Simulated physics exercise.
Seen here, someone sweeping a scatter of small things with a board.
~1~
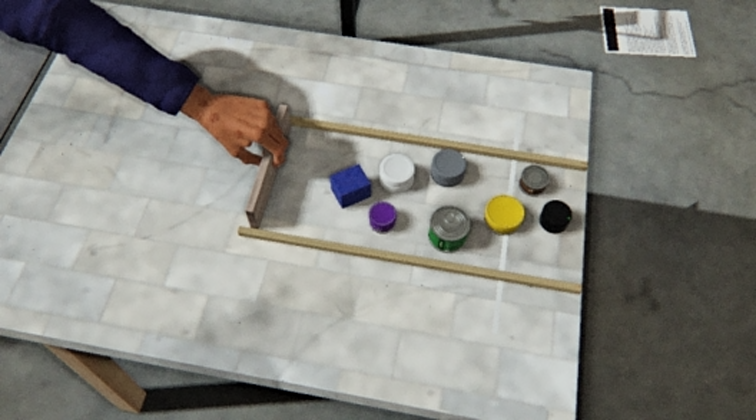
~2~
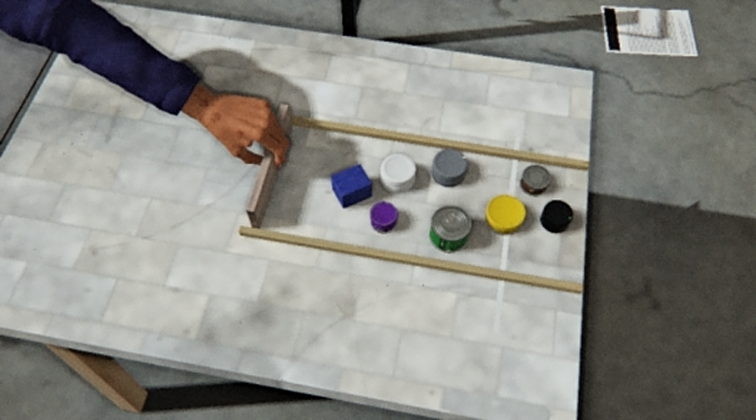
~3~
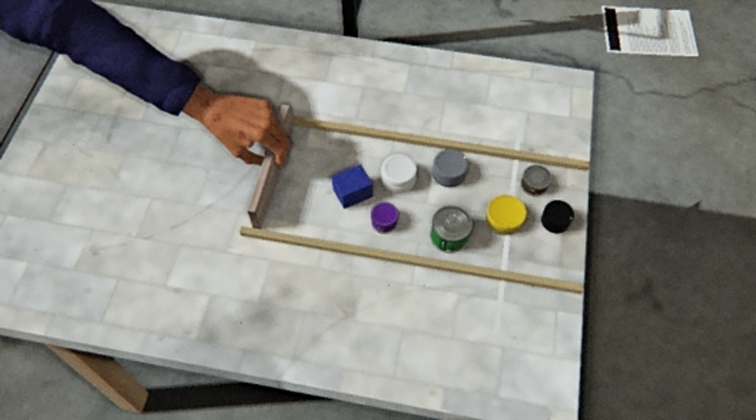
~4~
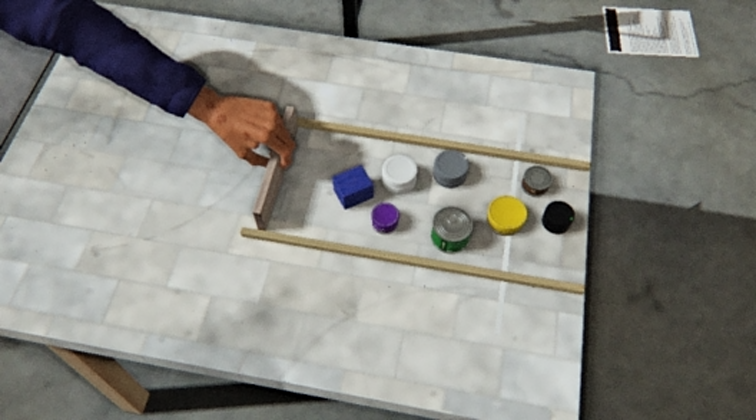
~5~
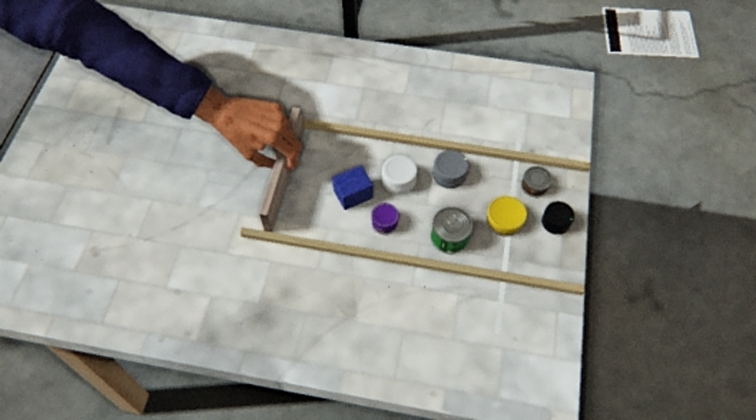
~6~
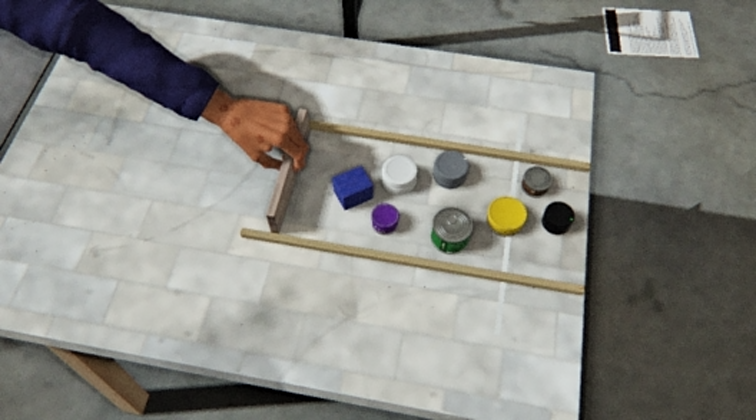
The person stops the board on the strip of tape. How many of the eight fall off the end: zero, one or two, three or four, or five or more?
As it turns out, the number that fall off is one or two.
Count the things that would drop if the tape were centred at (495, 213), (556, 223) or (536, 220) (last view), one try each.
Down on the floor: 0, 5 and 2.
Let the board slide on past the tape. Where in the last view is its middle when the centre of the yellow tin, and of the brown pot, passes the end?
Its middle is around (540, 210) and around (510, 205).
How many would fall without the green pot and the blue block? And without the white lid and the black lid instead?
The counts: 0 and 0.
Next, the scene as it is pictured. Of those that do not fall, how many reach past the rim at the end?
The number is 1.
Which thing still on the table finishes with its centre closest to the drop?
Foremost is the brown pot.
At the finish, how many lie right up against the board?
In contact: 3.
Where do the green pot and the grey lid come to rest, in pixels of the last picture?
About (556, 252), and the other about (563, 177).
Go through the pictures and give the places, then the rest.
In the first picture, black lid (555, 217); brown pot (534, 181); yellow tin (504, 215); board (270, 166); tape (508, 215).
In the second picture, brown pot (535, 180); white lid (398, 173).
In the third picture, yellow tin (506, 215); green pot (451, 229).
In the fourth picture, black lid (558, 218); grey lid (451, 169).
In the fifth picture, brown pot (536, 182); blue block (353, 188).
In the sixth picture, black lid (558, 218); brown pot (537, 182); yellow tin (506, 217); board (290, 170); tape (511, 216).
A little later, none off yet; black lid at rest near (558, 218); brown pot at rest near (537, 182); yellow tin at rest near (506, 217).
Next, none off yet; black lid at rest near (558, 218); brown pot at rest near (537, 182); yellow tin at rest near (509, 216).
When it is over, the number that fall off is one or two; down, black lid.
